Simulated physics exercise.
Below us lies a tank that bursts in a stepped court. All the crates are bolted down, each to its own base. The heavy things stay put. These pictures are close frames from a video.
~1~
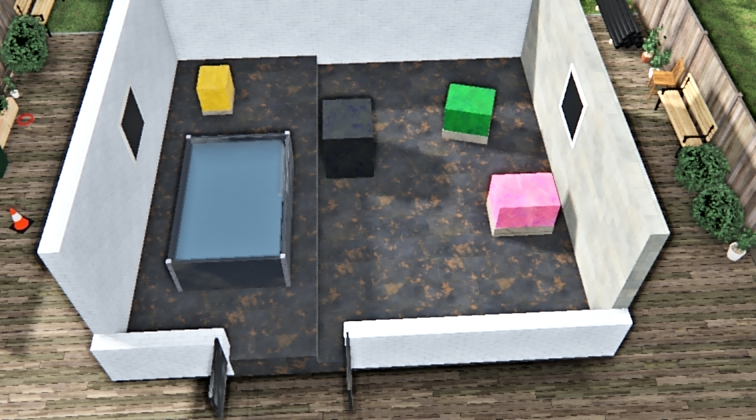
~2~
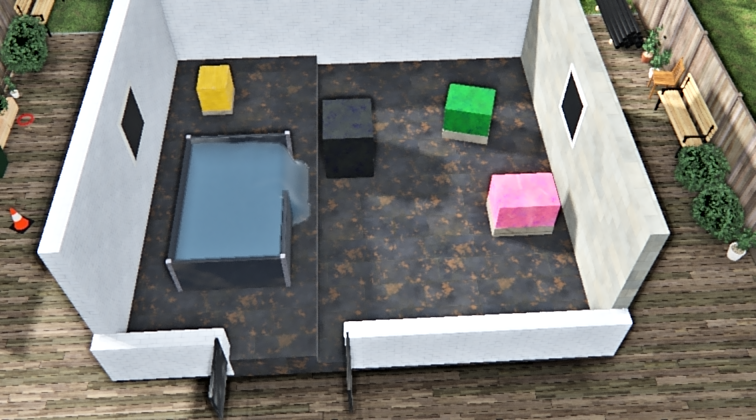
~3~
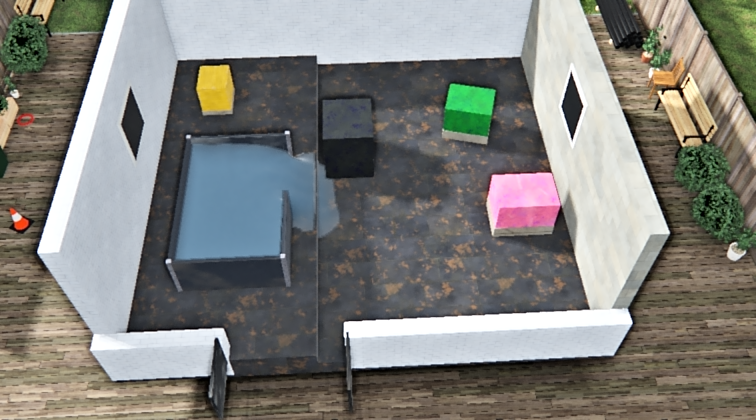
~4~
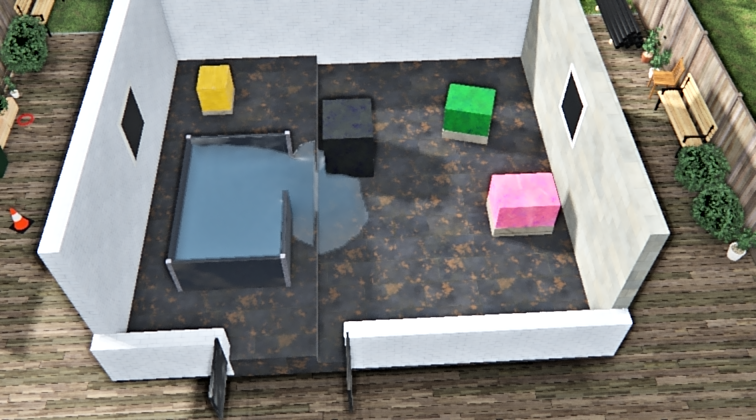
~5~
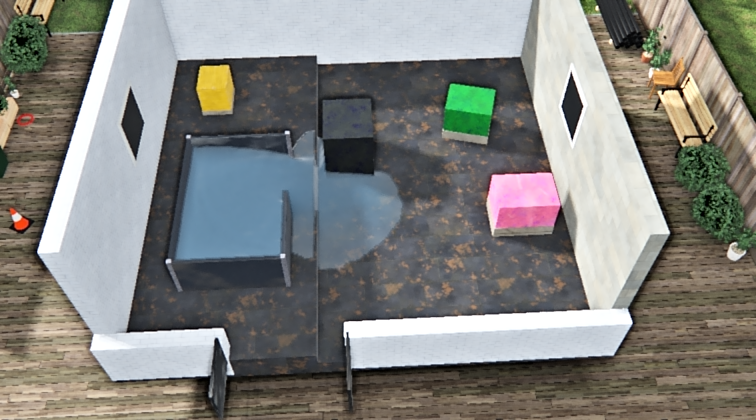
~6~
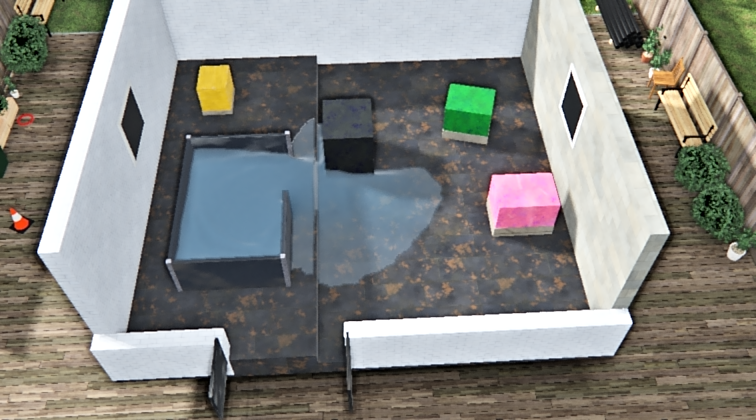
Water poured out of a gap in the right side of a still, open tank in a walled court, then spread rightward across the dark floor, passing the black block toward the pink one.
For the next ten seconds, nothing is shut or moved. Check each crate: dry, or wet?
Outcome: The pink crate will be within the water's reach, the yellow crate will be out of the water's reach, the green crate will be out of the water's reach.
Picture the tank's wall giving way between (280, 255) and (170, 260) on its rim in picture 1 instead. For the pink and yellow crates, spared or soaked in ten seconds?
Note - pink remains untouched, yellow goes wet.
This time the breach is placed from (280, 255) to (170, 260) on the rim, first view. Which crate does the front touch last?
The green-painted one, by my reading.
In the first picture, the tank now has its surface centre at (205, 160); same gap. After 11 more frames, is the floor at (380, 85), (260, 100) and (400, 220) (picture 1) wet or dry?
As listed: Covered, dry, covered.
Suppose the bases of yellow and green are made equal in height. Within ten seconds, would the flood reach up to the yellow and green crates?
Taking them in turn, the yellow crate stays clear, then the green crate is drenched.
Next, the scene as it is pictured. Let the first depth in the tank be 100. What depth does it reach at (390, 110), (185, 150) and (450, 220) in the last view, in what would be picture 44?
4, 0 and 12 per cent, roughly.
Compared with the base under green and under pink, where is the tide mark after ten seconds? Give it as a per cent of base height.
Roughly 80 and 160 per cent respectively.
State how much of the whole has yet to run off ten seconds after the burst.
Some 96 per cent.
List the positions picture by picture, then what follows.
The first frame shows the open tank at (233, 197) is whole and still.
In the second frame, the front is at (300, 220), out from the gap at (288, 184).
In the third frame, the front is at (333, 222), out from the gap at (288, 184).
In the fourth frame, water pours out at (288, 185) and has run to (364, 215).
In the fifth frame, the front is at (396, 214), out from the gap at (288, 185).
In the sixth frame, the front is at (437, 188), out from the gap at (288, 185).
A moment on, water covers 30 % of the floor; the pink crate water round its plinth, the yellow crate not reached, the green crate water round its plinth.
Next, water covers 40 % of the floor; the pink crate water round its plinth, the yellow crate not reached, the green crate water round its plinth.
Then, water covers 55 % of the floor; the pink crate water round its plinth, the yellow crate not reached, the green crate water round its plinth.
Later, water covers 65 % of the floor; the pink crate water round its plinth, the yellow crate not reached, the green crate water round its plinth.
In the end, water covers 65 % of the floor; the pink crate was topped, the yellow crate stayed above the water, the green crate stayed above the water.
